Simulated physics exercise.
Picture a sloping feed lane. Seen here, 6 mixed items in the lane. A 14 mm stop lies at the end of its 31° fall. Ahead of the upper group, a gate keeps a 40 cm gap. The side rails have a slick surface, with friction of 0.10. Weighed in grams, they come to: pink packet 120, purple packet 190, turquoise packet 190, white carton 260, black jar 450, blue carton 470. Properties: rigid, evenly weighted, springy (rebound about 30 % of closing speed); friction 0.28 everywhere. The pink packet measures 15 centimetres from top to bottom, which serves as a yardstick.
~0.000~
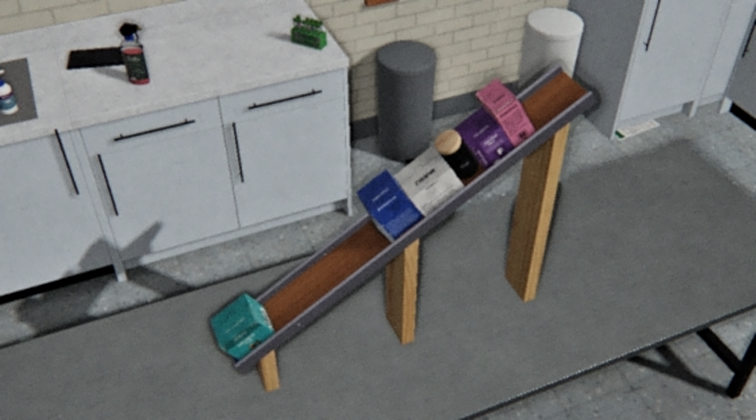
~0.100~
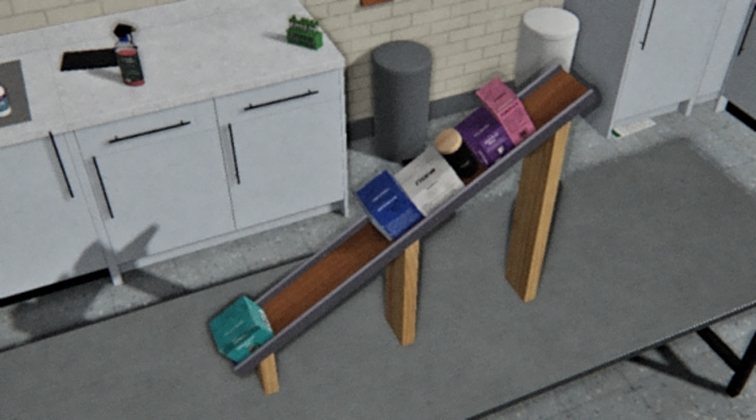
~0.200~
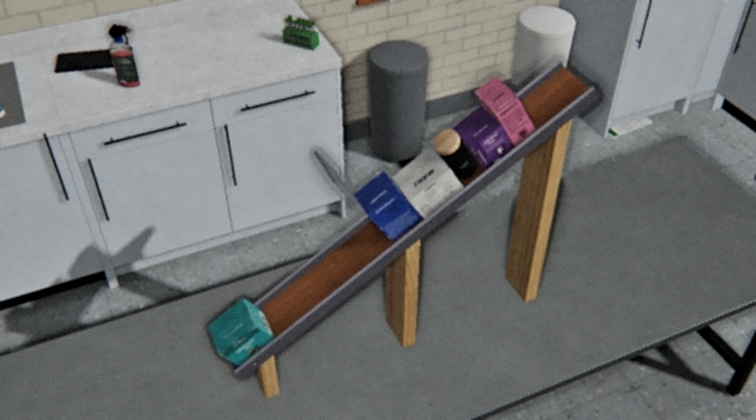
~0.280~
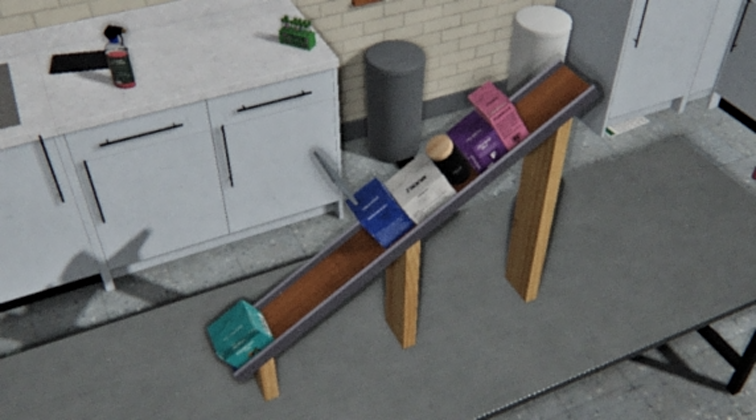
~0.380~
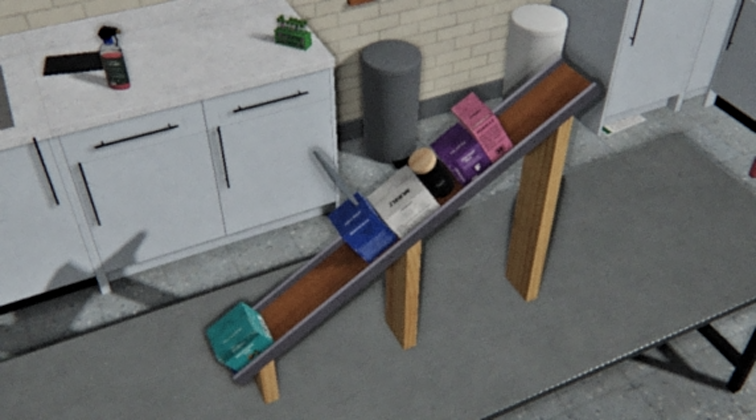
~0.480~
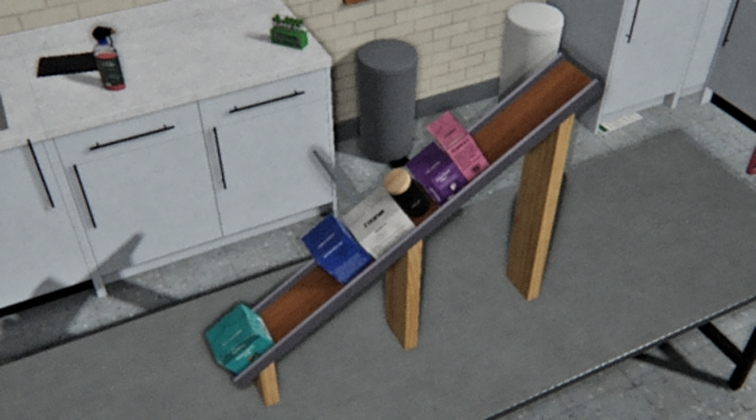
Five packed items on a sloping lane start still, then slide down toward the left.
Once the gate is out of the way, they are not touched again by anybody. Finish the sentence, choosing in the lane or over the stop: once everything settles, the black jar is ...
... In the lane.
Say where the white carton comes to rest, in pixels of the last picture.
End point: Approx. (307, 281).
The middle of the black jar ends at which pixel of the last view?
Around (331, 250).
After 0.58 s, leader 24 cm from the stop; black jar near (373, 222).
After 0.68 s, leader 12 cm from the stop; black jar near (331, 256).
After 0.88 s, black jar near (332, 248); blue carton halted.
In the end (1.7 s), all 6 in the lane. In the last view, black jar near (331, 250).
